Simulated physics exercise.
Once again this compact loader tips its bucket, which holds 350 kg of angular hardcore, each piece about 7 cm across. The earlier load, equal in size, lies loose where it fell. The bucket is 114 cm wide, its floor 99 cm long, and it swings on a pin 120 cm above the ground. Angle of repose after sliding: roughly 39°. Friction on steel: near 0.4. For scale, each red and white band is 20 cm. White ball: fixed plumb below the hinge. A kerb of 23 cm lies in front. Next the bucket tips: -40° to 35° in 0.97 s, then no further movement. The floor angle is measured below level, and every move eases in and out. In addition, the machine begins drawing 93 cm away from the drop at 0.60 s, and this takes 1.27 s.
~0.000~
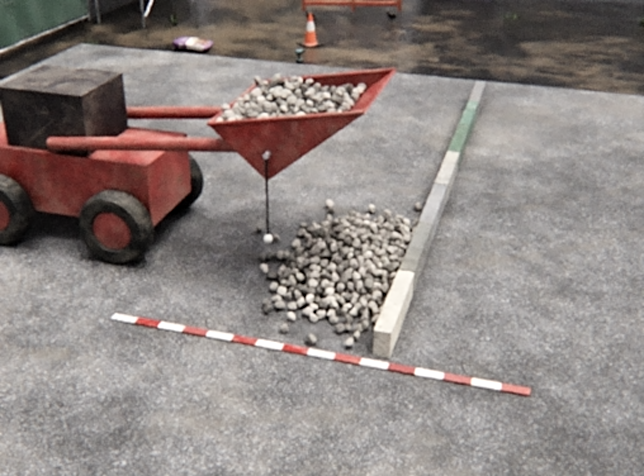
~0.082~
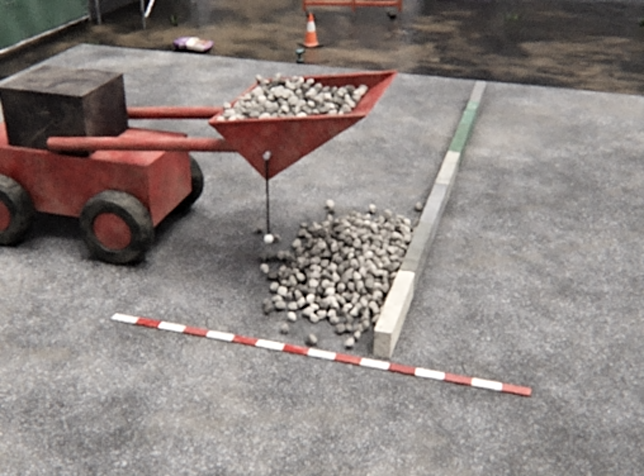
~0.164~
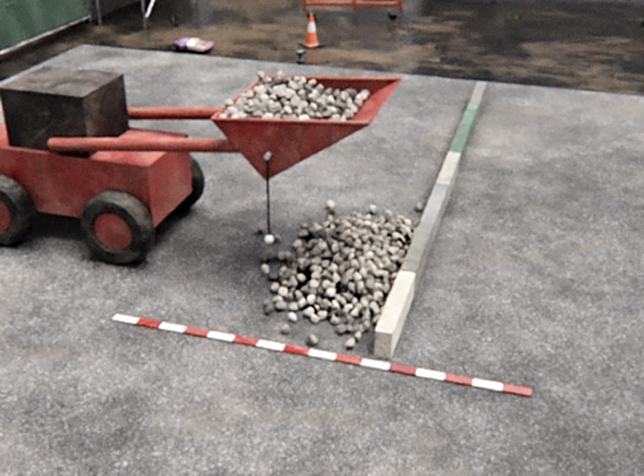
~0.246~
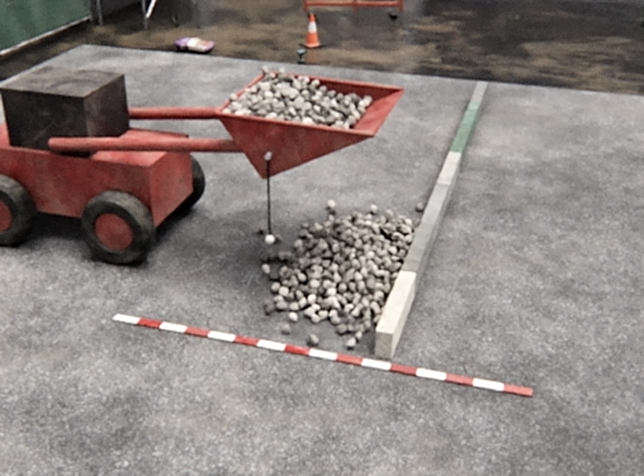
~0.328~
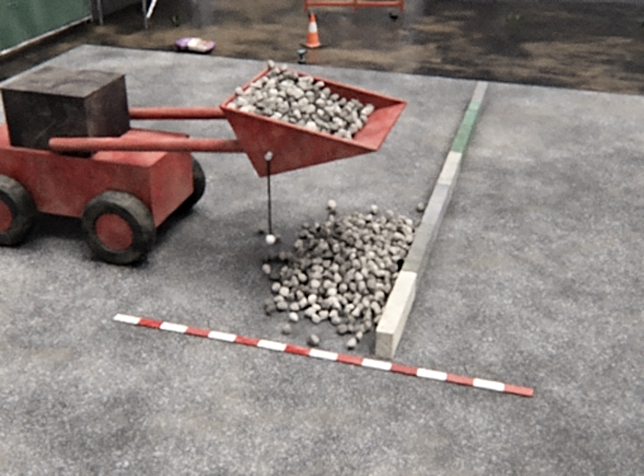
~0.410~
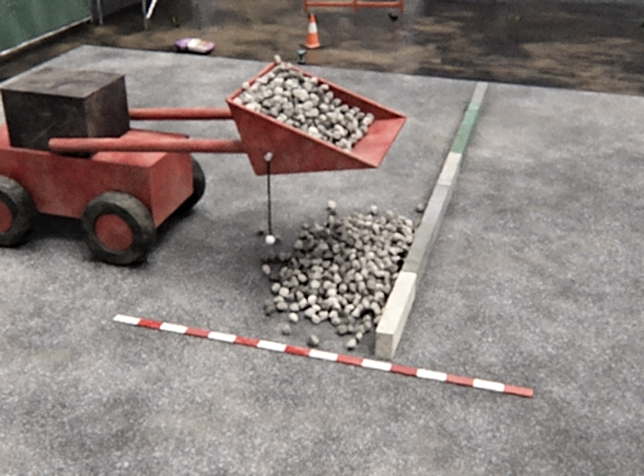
In this clip, a red wheeled loader holds a raised bucket full of grey stones beside a loose pile next to a low kerb, and the bucket gradually rotates, its right-hand lip lowering while the stones shift inside.
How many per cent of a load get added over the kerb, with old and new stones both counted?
0 %.
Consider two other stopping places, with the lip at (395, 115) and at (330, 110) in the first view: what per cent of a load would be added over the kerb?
Case one about 0 %, case two about 0 %.
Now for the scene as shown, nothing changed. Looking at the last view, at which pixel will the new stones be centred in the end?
(334, 244).
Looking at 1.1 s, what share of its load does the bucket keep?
About 70 percent.
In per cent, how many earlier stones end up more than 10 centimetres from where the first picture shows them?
The answer is about 0 per cent.
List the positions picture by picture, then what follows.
The bucket is at -40°, its lip at (364, 113); the top of the load is at (299, 87). The earlier load is highest near (333, 239), 25 cm above ground level, 100 % on this side of the kerb, in the first frame.
Lip at (366, 116), floor tilted -38°, highest stones at (292, 87); the stones move at 0.1 m/s on average, in the second frame.
The bucket is at -34°, its lip at (369, 124); the top of the load is at (281, 83); the stones move at 0.3 m/s on average, in the third frame.
The bucket is at -28°, its lip at (374, 135); the top of the load is at (280, 81); the stones move at 0.4 m/s on average, in the fourth frame.
Lip at (377, 150), floor tilted -20°, highest stones at (282, 76); the stones move at 0.4 m/s on average, in the fifth frame.
Lip at (378, 167), floor tilted -11°, highest stones at (276, 73); the stones move at 0.5 m/s on average, in the sixth frame.
After 0.7 s the floor is at 24°; in per cent of one load, 100 in the bucket, 100 on this side of the kerb; the foremost stones are at (405, 263).
After 1.1 s the floor is at 35°; in per cent of one load, 72 in the bucket, 128 on this side of the kerb; the foremost stones are at (405, 263).
After 2.3 s the floor is at 35°; in per cent of one load, 0 in the bucket, 200 on this side of the kerb; the foremost stones are at (405, 261).
After 4.9 s the floor is at 35°; in per cent of one load, 0 in the bucket, 200 on this side of the kerb; the foremost stones are at (405, 261). Net gain over the kerb, 0.
